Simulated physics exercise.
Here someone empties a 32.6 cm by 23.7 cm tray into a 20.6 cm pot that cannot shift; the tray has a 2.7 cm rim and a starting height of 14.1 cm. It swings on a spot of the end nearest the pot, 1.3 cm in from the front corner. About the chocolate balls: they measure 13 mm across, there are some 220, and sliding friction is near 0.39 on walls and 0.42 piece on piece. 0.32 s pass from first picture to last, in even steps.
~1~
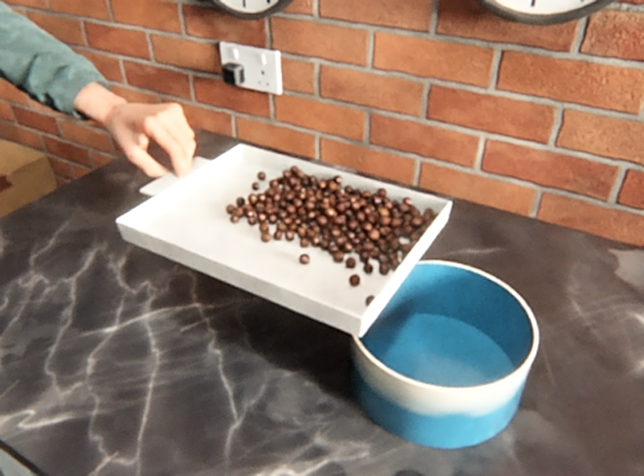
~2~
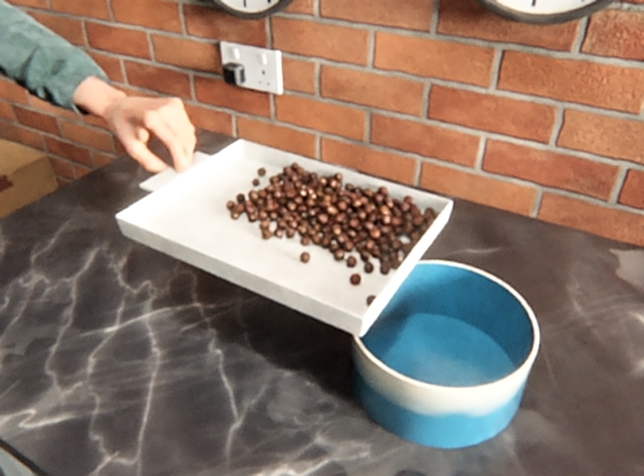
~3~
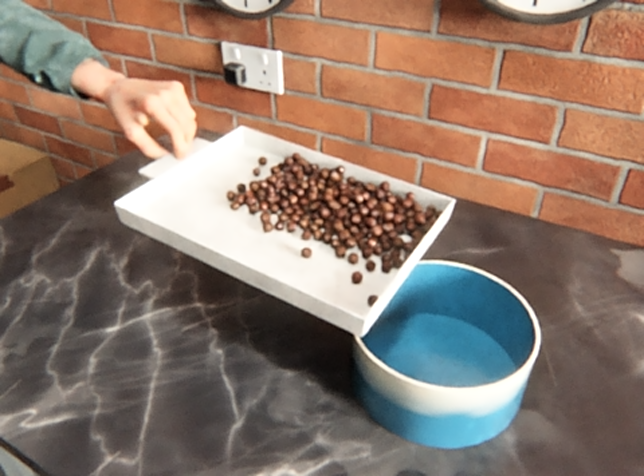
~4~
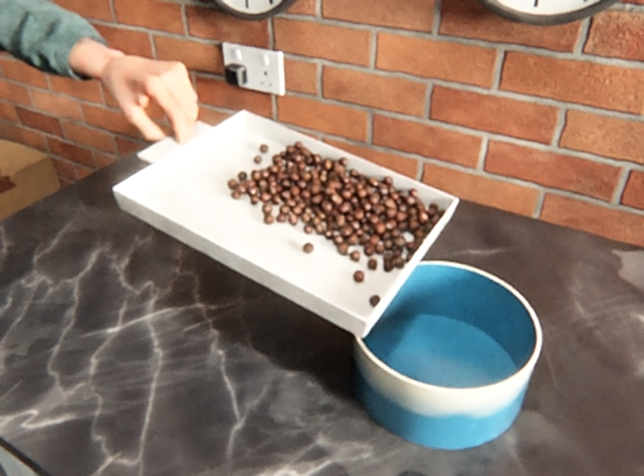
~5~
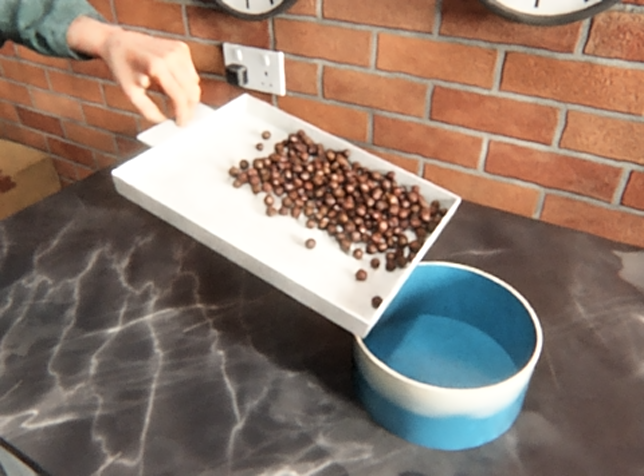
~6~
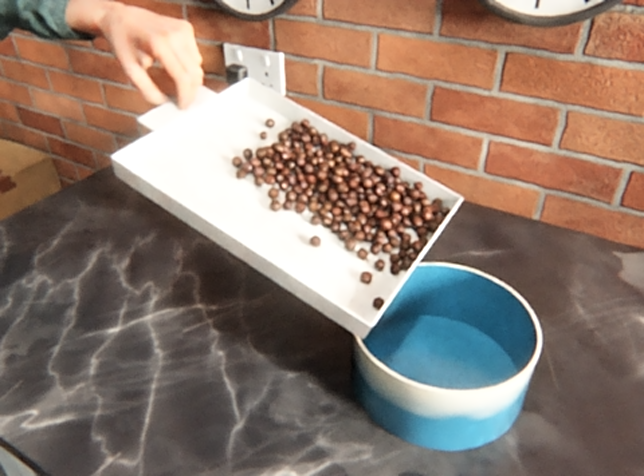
On a dark marbled counter by a brick wall, a hand steadily raised the far left end of a white tray of small brown balls, tilting it toward a blue pot as the balls shifted slightly.
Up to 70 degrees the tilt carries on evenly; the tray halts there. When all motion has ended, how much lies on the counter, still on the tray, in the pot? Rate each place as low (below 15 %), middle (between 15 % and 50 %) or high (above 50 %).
Ratings: Counter low; left on the tray high; pot low.
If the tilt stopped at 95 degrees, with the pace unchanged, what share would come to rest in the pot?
Estimated share: About 75 %.
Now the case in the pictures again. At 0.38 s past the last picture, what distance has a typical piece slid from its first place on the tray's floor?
About 5 cm.
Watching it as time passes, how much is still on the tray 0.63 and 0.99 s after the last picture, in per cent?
Around 100 first, about 95 after.
Then, 0.38 s after the last picture, tilt 43 degrees; the tray holds 100 %, the pot 0 %.
Then, 0.63 s after the last picture, tilt 60 degrees; the tray holds 100 %, the pot 0 %.
Then, 0.99 s after the last picture, tilt 70 degrees; the tray holds 95 %, the pot 5 %.
In the end, counter 0 %, tray 95 %, pot 5 %.
